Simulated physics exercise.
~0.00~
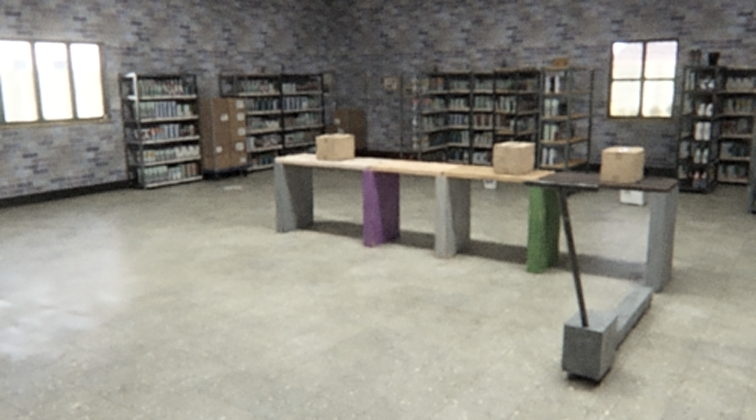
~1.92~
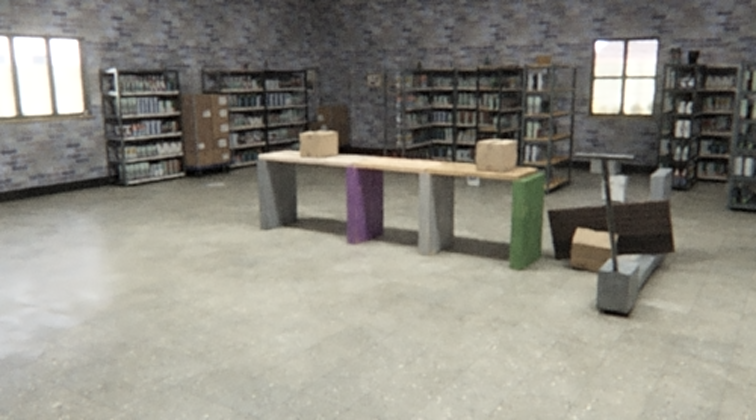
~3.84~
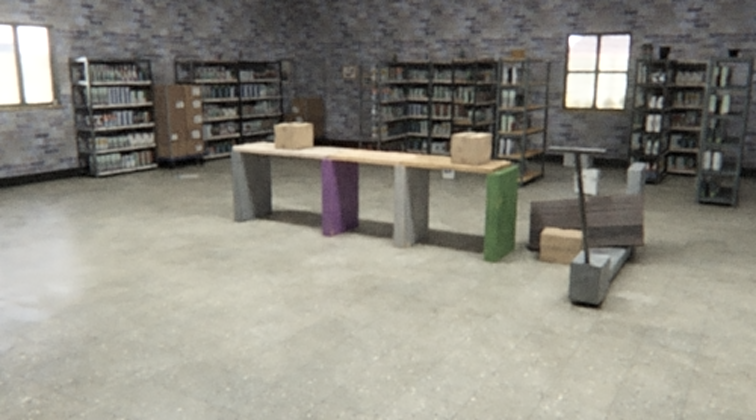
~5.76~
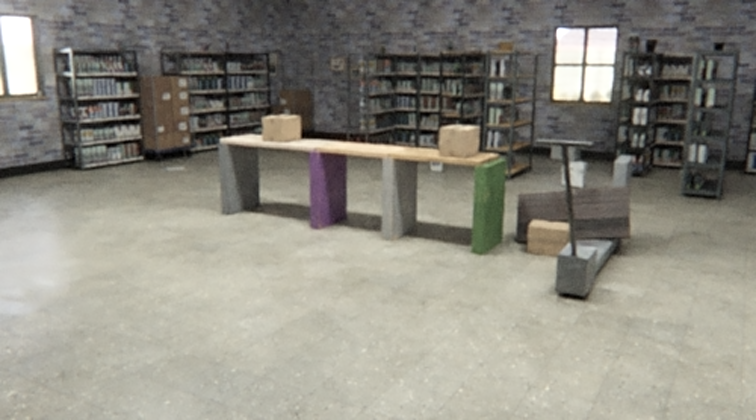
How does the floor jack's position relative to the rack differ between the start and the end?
At the start the jack's front block sits well out in front of the rack's right end. By the end it has moved farther back and further right of the green upright, resting beside the fallen dark board and carton.
